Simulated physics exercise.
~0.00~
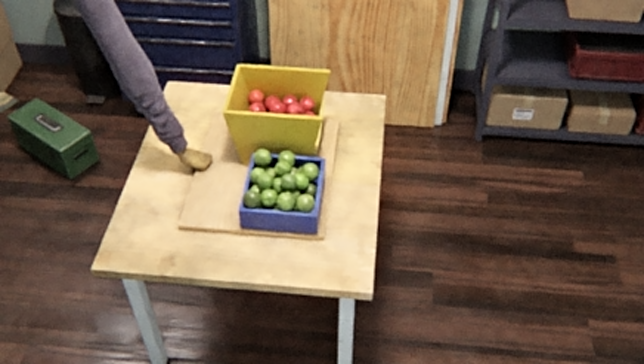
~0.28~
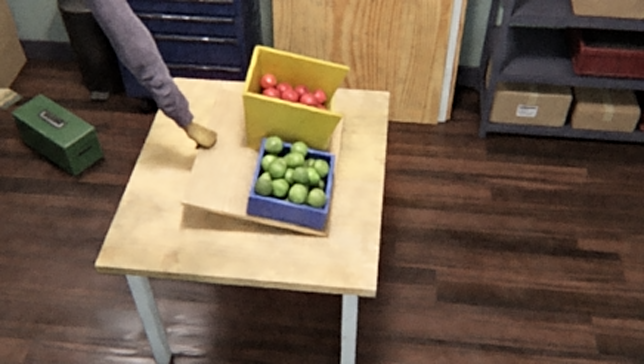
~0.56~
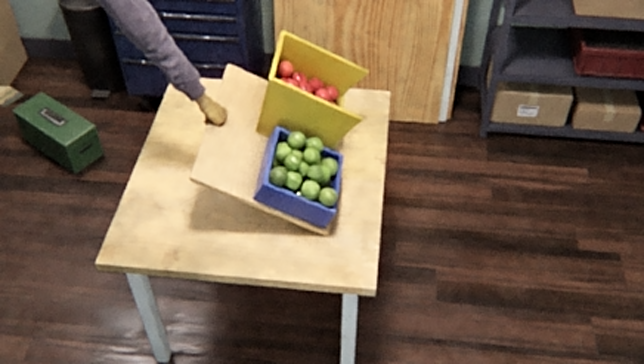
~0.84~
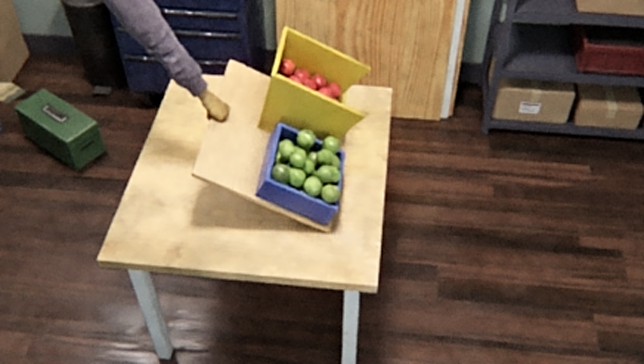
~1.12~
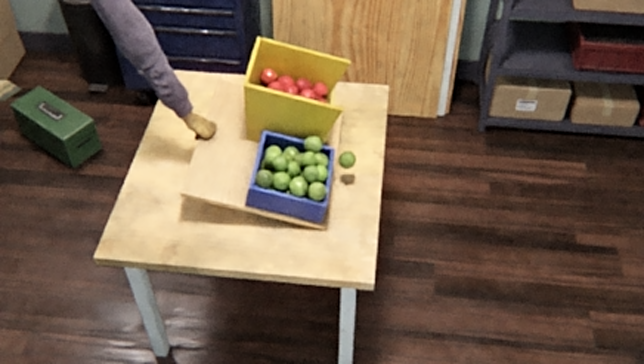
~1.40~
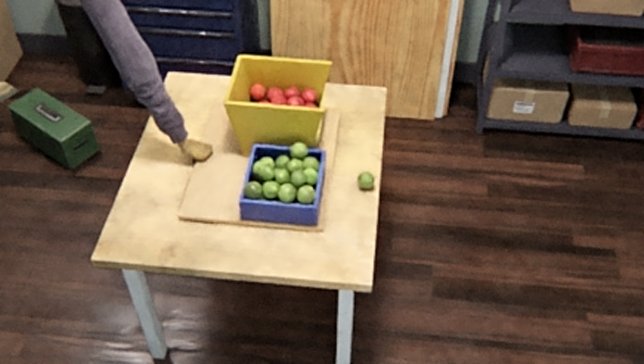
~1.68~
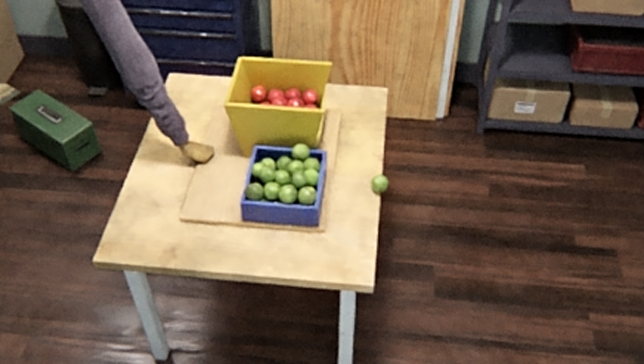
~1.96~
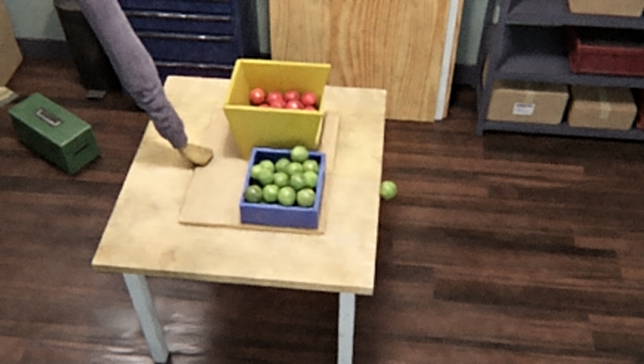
At first, a yellow container of tomatoes and a blue container of green apples sit on a plywood board lying flat on a table, with a gloved hand at its left edge. The hand lifts that side, tilting the board and both containers toward the right. The board stays steeply tipped for a moment, then the hand starts lowering it as one green apple comes out onto the table. The board settles flat while the apple rolls right and passes the table's edge. Finally, the apple appears just beyond the edge, and the tomatoes remain in their container.
